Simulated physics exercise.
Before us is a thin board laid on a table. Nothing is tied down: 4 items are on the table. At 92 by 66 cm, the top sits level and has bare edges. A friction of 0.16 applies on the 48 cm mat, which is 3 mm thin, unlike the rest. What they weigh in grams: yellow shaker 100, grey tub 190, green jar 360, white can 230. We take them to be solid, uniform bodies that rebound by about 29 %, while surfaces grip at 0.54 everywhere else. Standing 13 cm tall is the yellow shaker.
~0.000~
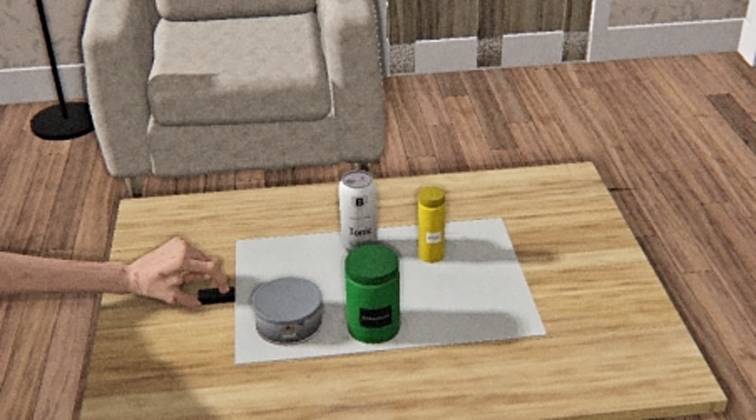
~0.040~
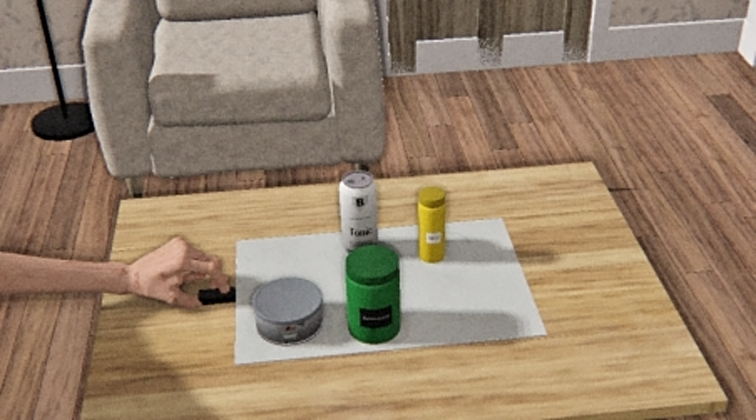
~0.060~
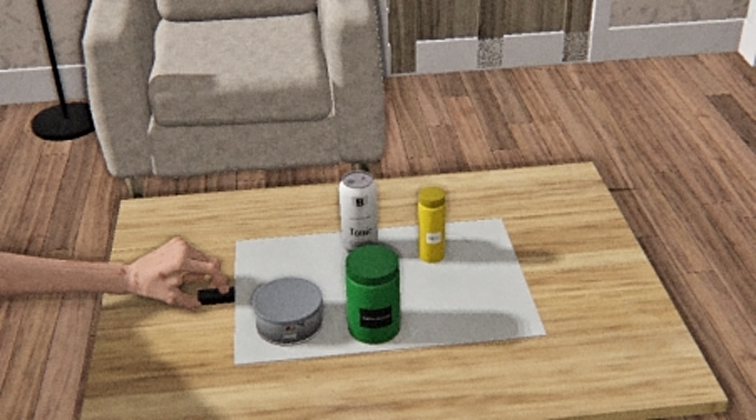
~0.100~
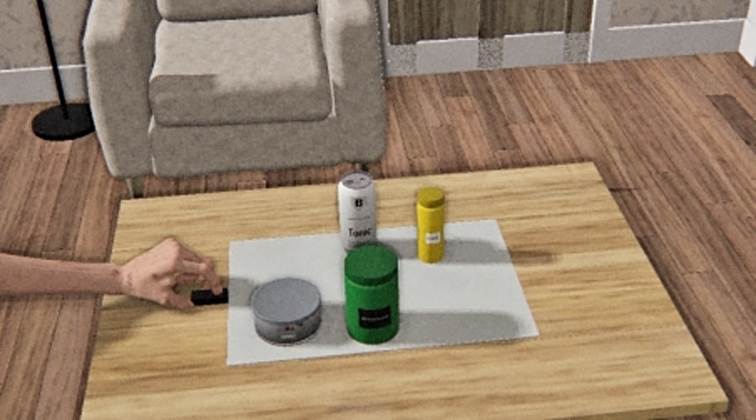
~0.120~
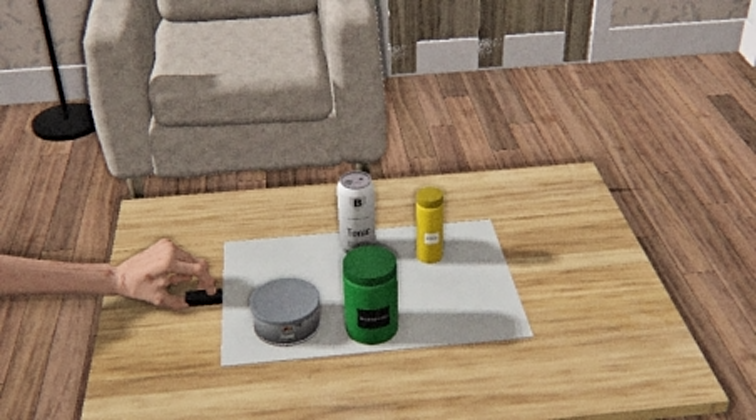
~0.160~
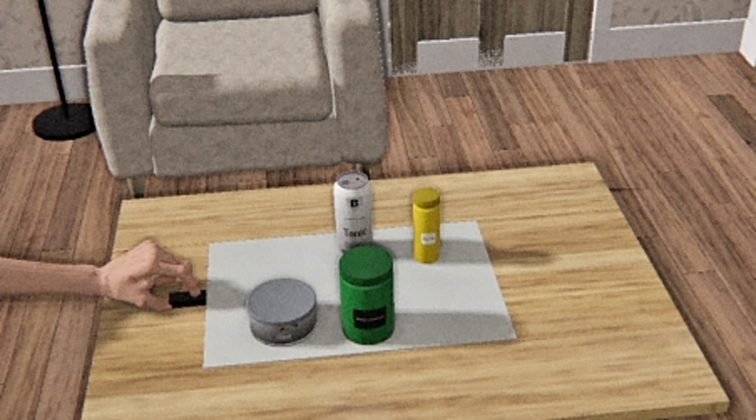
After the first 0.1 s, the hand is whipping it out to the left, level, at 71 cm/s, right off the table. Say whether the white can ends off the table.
Looks like it won't stay up.
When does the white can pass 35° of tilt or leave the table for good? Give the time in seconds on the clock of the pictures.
Around 0.9 seconds.
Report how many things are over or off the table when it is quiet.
The number here is 4.
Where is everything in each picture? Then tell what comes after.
In the first picture, mat pulled 0 cm; white can (359, 215); yellow shaker (432, 225).
In the second picture, mat pulled 0 cm; green jar (373, 295); yellow shaker (432, 225).
In the third picture, mat pulled 0 cm; grey tub (289, 311); green jar (374, 295).
In the fourth picture, mat pulled 1 cm; yellow shaker (431, 225); grey tub (287, 312).
In the fifth picture, mat pulled 2 cm; green jar (371, 295); yellow shaker (430, 225).
In the sixth picture, mat pulled 5 cm; white can (354, 215); grey tub (283, 312).
Around 0.56 s, mat pulled 33 cm; white can shifted 21 cm near (237, 226); yellow shaker shifted 21 cm; grey tub shifted 21 cm.
Around 0.86 s, mat pulled 55 cm; grey tub now off the table; white can shifted 42 cm near (109, 236); yellow shaker shifted 42 cm.
Around 1.26 s, mat pulled 83 cm; yellow shaker, green jar and white can now off the table.
Finally (2.0 s), off the table, yellow shaker, grey tub, green jar and white can.
